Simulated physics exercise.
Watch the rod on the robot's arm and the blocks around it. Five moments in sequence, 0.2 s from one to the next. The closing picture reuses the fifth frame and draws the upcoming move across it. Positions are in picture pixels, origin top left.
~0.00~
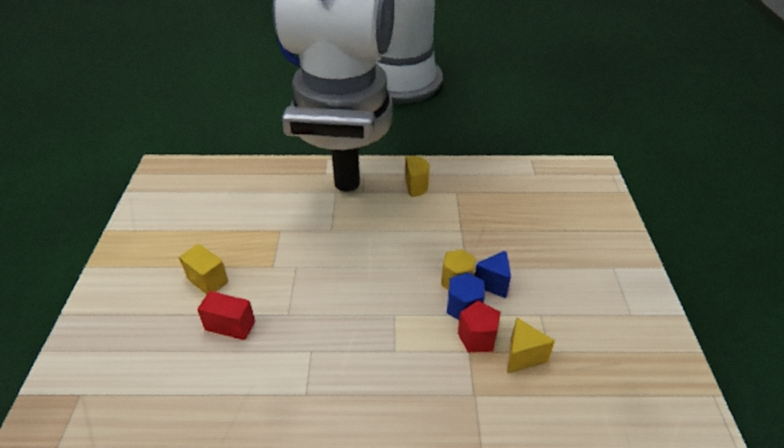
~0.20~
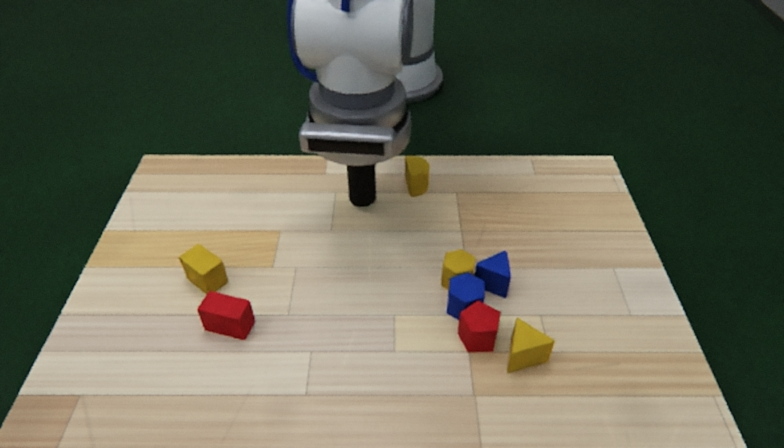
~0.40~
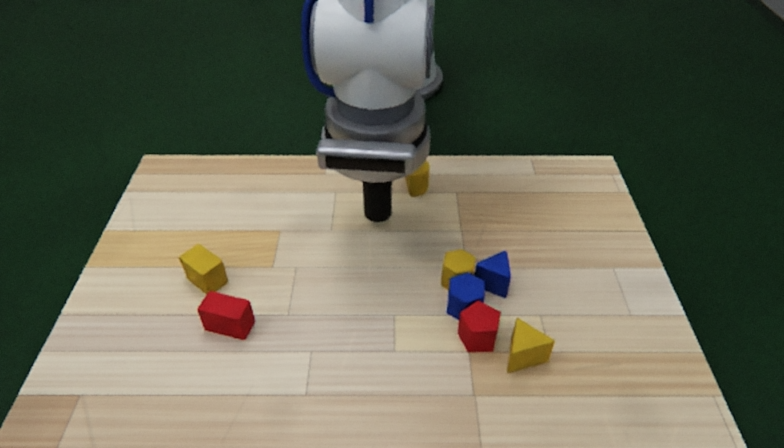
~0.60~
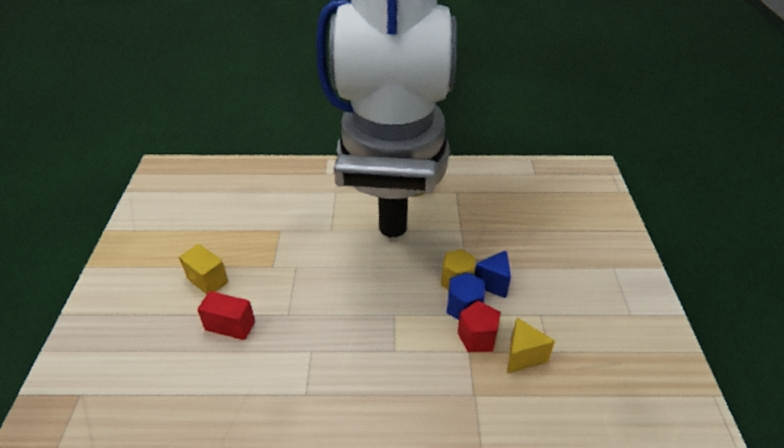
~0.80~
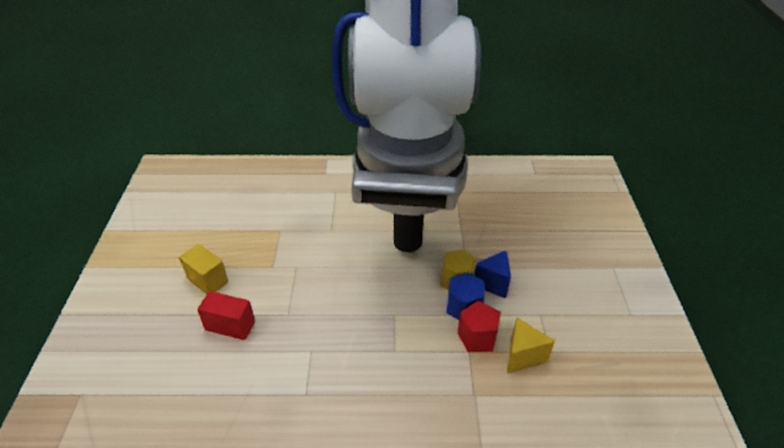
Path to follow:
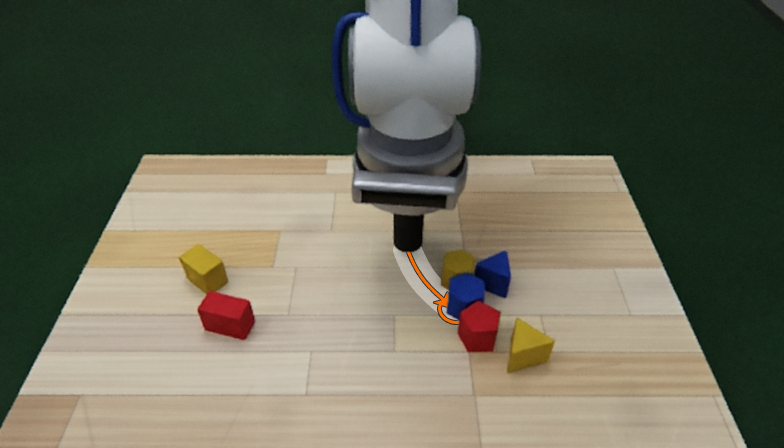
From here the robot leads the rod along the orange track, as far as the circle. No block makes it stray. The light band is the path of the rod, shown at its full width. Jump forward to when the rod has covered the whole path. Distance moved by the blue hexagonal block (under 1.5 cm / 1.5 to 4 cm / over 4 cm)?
The 1.5 to 4 cm band.
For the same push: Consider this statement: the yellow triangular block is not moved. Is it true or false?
It is true.
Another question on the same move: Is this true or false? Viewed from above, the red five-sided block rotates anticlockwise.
False
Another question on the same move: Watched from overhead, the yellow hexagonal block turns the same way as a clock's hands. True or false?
My answer: False.
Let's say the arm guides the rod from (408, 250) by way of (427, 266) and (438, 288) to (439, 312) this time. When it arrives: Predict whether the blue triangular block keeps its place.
The blue triangular block is moved.
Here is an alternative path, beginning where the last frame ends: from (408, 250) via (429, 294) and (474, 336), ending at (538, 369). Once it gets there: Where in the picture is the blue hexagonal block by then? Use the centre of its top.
Answer: (498, 294).
The drawn path runs from (408, 250) over (425, 281) to (456, 309).
On the path given first. Halfway along, rod at (425, 273); nothing pushed yet.
At the end, rod at (457, 302); yellow hexagonal block at (468, 262), turned 55° anticlockwise; blue hexagonal block at (493, 296); red five-sided block at (492, 327), turned 40° clockwise; blue triangular block at (502, 261), turned 20° clockwise; yellow triangular block not moved.
